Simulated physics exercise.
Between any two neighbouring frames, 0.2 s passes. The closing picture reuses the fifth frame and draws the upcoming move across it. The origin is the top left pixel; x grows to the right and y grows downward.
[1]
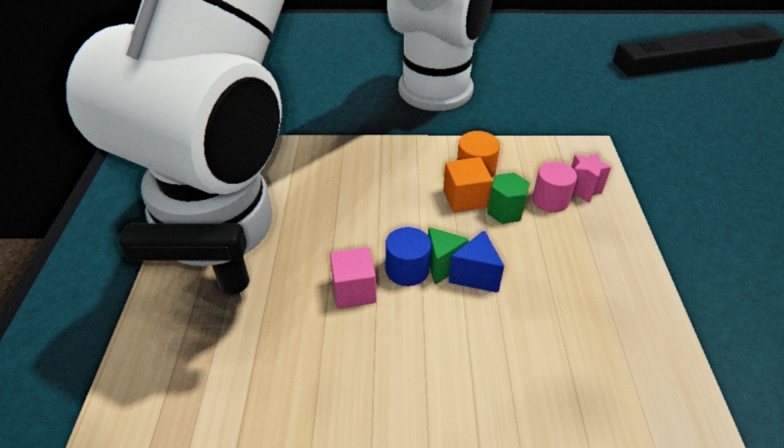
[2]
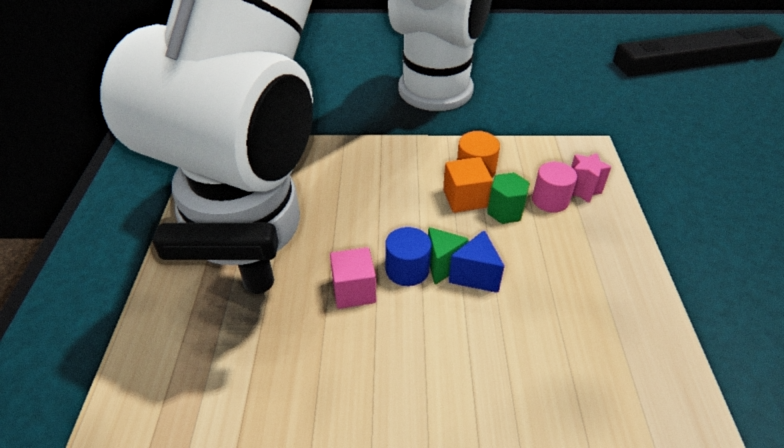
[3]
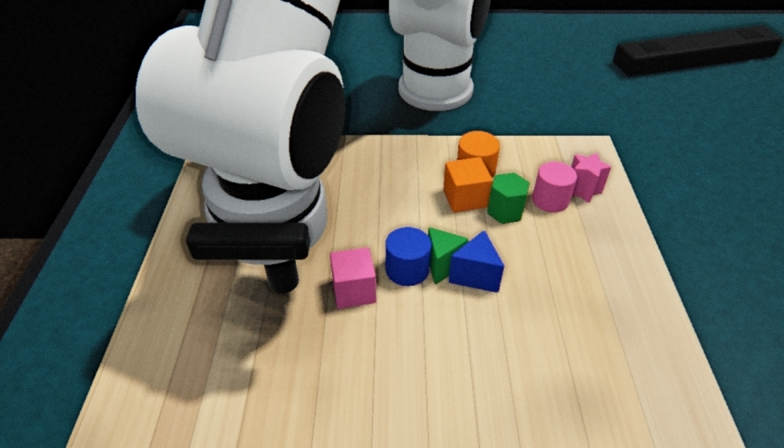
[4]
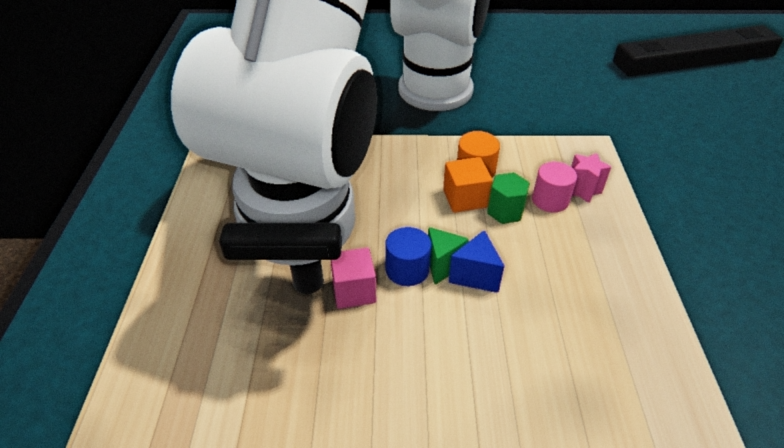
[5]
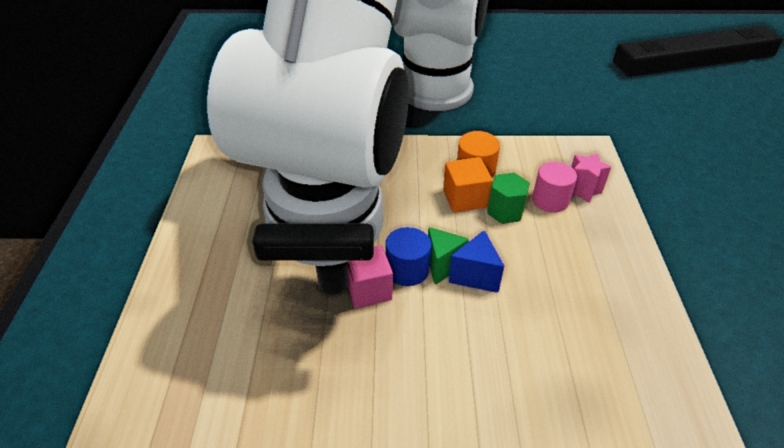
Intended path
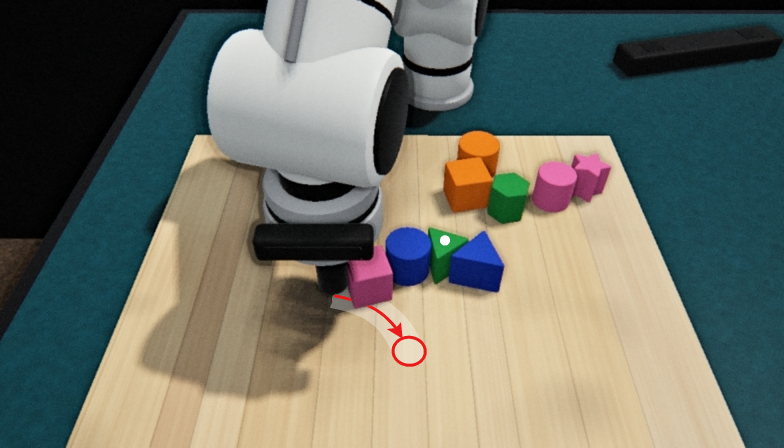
White robot arm sliding right across a wooden board and nudging a pink cube toward a blue cylinder beside other coloured blocks.
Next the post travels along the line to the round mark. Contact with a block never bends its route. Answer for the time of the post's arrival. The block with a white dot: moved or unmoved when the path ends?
Shifted.
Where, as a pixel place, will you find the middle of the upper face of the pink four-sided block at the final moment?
I think it will end close to (402, 261).
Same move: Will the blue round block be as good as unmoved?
I'd say no.
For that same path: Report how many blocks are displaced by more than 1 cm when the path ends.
I reckon the push displaces three or more of the blocks by more than 1 cm.
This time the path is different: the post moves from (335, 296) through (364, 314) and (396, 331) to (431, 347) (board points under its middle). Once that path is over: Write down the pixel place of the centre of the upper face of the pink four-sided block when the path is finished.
Located at (394, 267).
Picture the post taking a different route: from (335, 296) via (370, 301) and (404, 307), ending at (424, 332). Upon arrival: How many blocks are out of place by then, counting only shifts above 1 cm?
That push would leave three or more blocks displaced by more than about 1 cm.
The drawn path runs from (335, 296) by way of (367, 305) and (392, 324) to (409, 351); the dot is on the green three-sided block.
The first path, step by step. One third of the way, post (366, 292); pink four-sided block (396, 260), turned 40° anticlockwise; blue round block (420, 234); green three-sided block (456, 234).
Two thirds of the way, post (393, 311); pink four-sided block (402, 261), turned 50° anticlockwise; blue round block (422, 233); green three-sided block (458, 232), turned 15° clockwise.
At the end, post (410, 339); pink four-sided block (402, 261), turned 50° anticlockwise; blue round block (422, 233); green three-sided block (458, 232), turned 15° clockwise.
